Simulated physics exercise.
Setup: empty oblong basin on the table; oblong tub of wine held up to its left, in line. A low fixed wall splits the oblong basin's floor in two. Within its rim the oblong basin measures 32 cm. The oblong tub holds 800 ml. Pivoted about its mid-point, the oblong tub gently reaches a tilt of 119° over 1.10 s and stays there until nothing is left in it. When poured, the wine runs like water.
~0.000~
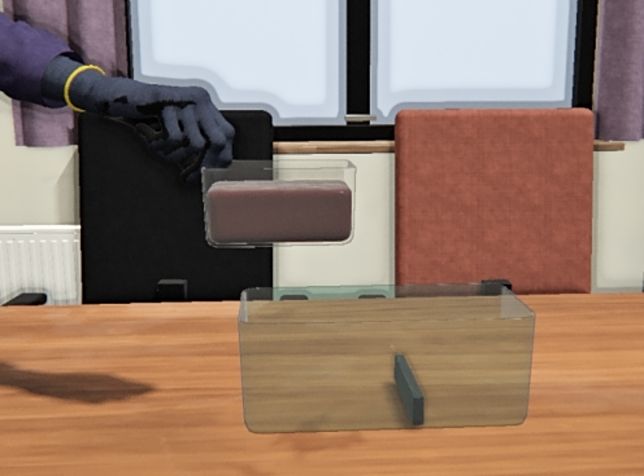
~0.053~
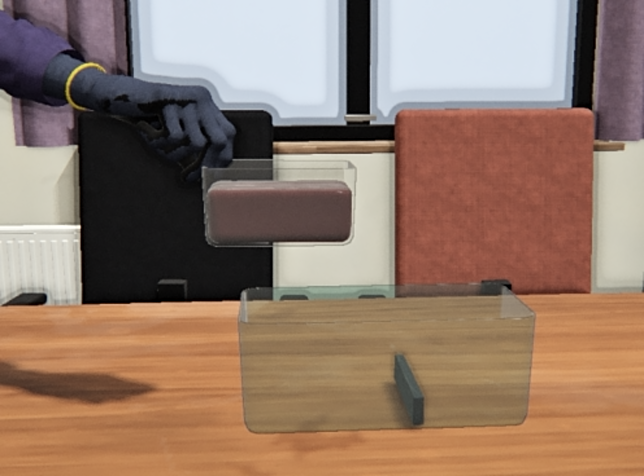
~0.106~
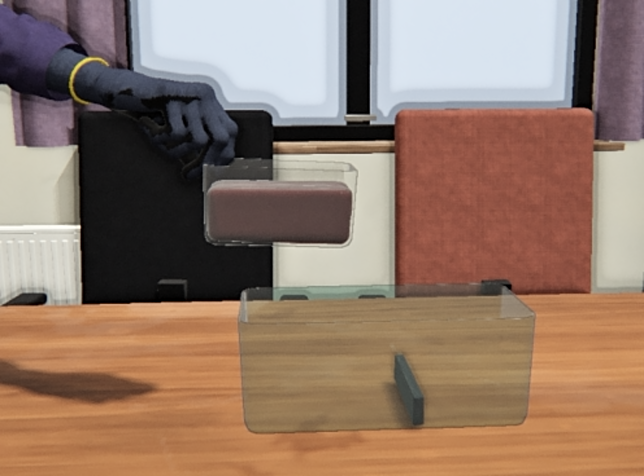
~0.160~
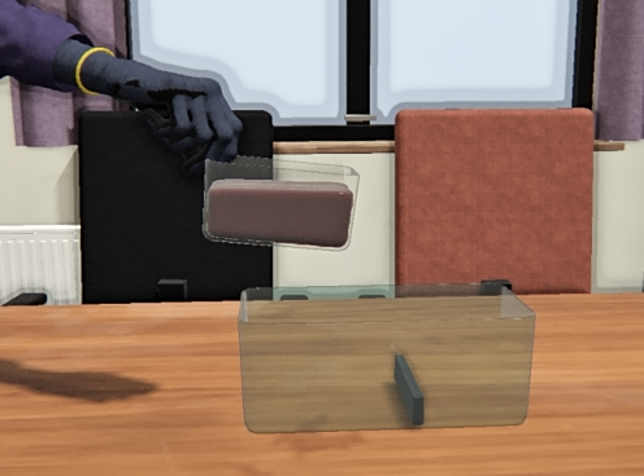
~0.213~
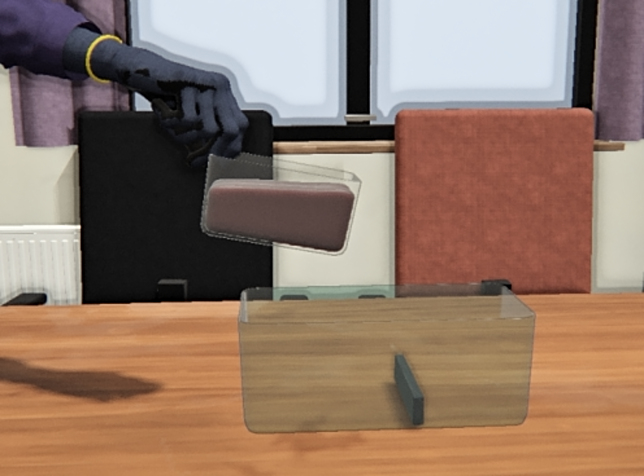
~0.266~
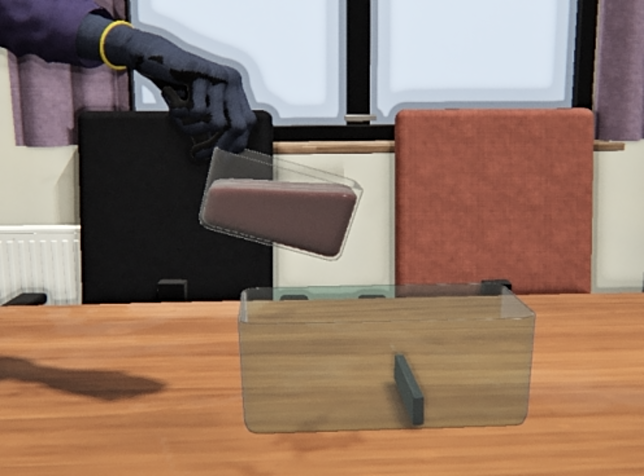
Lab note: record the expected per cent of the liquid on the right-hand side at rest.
Expected right-hand share: 44 per cent.
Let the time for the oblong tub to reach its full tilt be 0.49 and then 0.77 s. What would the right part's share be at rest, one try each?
Roughly 35 per cent the first time and 35 per cent the second.
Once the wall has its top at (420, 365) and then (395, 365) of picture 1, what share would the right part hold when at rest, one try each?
First 30, then 55 per cent.
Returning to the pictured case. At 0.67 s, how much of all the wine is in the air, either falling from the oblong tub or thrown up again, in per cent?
About 34 per cent.
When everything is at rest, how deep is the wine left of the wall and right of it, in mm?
Left part: About 18 mm; right part: About 22 mm.
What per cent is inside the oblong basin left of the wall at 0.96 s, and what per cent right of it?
About 46 % left, 44 % right.
By 0.67 s the tilt is 79° and 37 per cent is still to pour, 9 is left of the wall and 20 right of it.
By 0.96 s the tilt is 114° and 5 per cent is still to pour, 46 is left of the wall and 45 right of it.
By 1.27 s the tilt is 119° and 0 per cent is still to pour, 55 is left of the wall and 44 right of it.
By 1.60 s the tilt is 119° and 0 per cent is still to pour, 55 is left of the wall and 44 right of it.
At rest 55 per cent lies left of the wall, 44 right of it and 1 outside.
